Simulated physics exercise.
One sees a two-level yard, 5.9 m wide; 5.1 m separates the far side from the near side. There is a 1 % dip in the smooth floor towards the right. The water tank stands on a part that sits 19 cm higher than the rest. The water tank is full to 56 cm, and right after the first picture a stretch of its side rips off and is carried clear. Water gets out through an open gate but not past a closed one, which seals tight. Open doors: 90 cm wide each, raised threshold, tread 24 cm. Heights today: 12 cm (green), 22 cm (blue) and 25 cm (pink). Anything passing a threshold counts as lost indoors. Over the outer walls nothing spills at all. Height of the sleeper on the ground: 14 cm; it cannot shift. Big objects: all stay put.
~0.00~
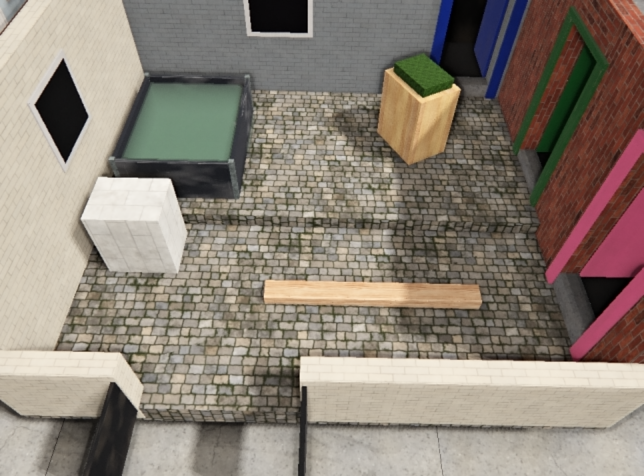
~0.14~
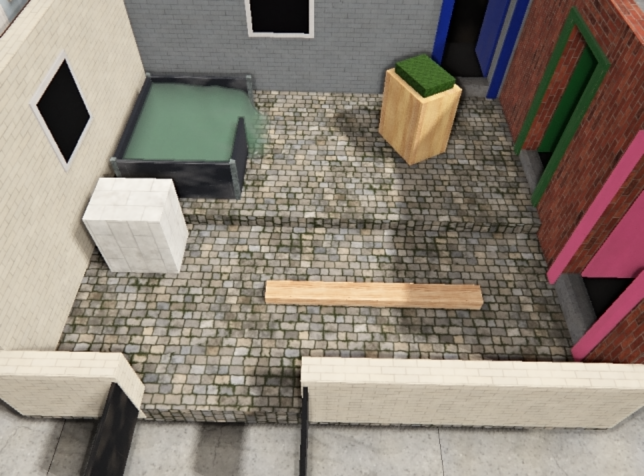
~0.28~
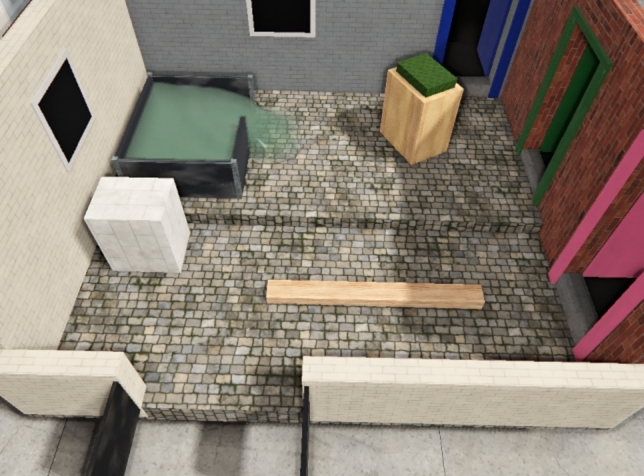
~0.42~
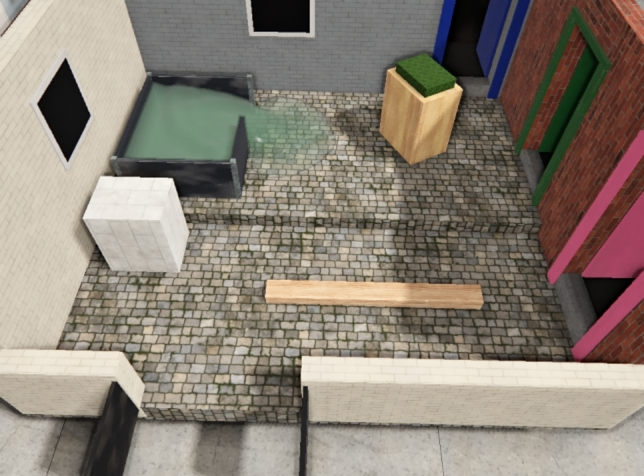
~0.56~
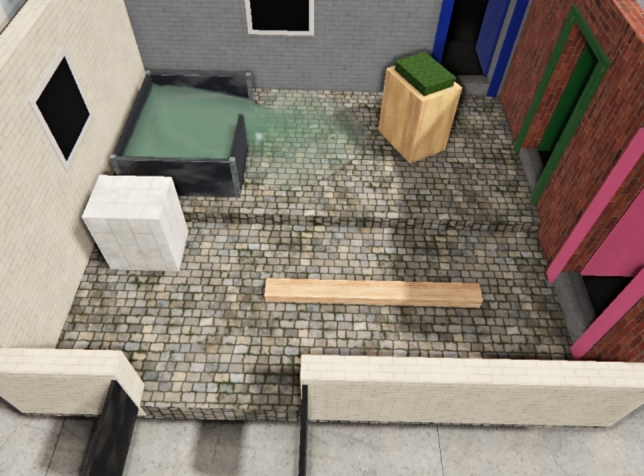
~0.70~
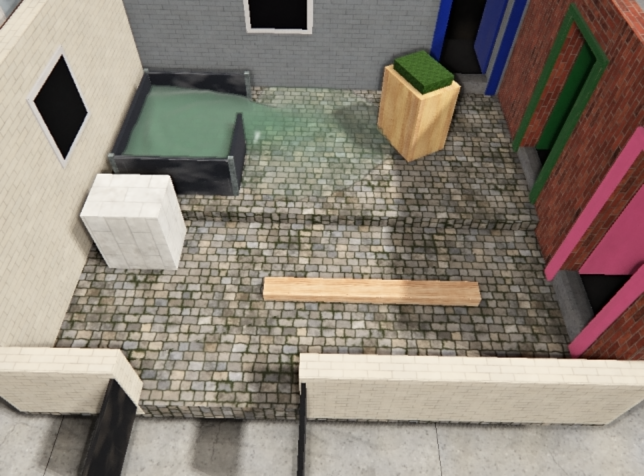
Green water pours from the dark tank's open right side and spreads across the cobbles.
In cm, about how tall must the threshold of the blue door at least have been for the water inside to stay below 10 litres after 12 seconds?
It would have had to be close to 15 cm tall.
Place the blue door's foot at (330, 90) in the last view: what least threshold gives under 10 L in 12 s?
Something near 14.5 cm.
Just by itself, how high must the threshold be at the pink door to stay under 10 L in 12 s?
I'd raise pink to close to 13.0 cm.
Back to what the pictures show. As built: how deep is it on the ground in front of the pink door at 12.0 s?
Some 10.5 cm.
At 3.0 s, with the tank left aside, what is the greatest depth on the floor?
Max depth: About 26 cm.
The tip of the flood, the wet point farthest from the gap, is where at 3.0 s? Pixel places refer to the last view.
Somewhere near the pixel (576, 393).
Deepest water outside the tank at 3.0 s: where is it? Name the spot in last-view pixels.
Around (493, 102).
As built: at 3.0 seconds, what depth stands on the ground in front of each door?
In cm: Green 8, blue 16, pink 11.
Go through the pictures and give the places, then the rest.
In the first frame, still water, 56 cm deep, in the water tank at (187, 120); the blue door at (473, 41) is dry.
In the second frame, the front is at (263, 153), 0.3 m from the gap at (246, 121); 0.2 m2 of floor is wet, 56 cm left at the back.
In the third frame, water pours out at (248, 122) and has run 0.7 m, to (293, 150); about 10 cm deep outside, 56 cm at the back.
In the fourth frame, the front is at (328, 143), 1.2 m from the gap at (247, 123); 1.6 m2 of floor is wet, 54 cm left at the back.
In the fifth frame, water pours out at (246, 122) and has run 1.8 m, to (363, 140); about 5 cm deep outside, 48 cm at the back.
In the sixth frame, the gap is at (245, 120), the front 2.2 m out at (390, 148); the back of the water tank holds 48 cm; the blue door at (473, 38), 3.6 m from the gap, is still 1.5 m from the nearest water.
After 1.4 s water covers 25 % of the floor, deepest (27 cm) near (261, 123); 10 cm at the blue door, 0 litres in over its 22 cm threshold.
After 3.0 s water covers 45 % of the floor, deepest (26 cm) near (493, 102); 16 cm at the blue door, 0 litres in over its 22 cm threshold.
After 12.0 s water covers 80 % of the floor, deepest (10 cm) near (553, 320); 5 cm at the blue door, 1 litre in over its 22 cm threshold.
At the blue door as built, the water arrived by 1.3 s and peaked near 17 cm at 2.8 s.
Run again over the same 12 s with other heights there, 16 litres in over 13.5 cm, 5 litres over 18 cm. The limit of 10 litres is kept from about 15 cm up.
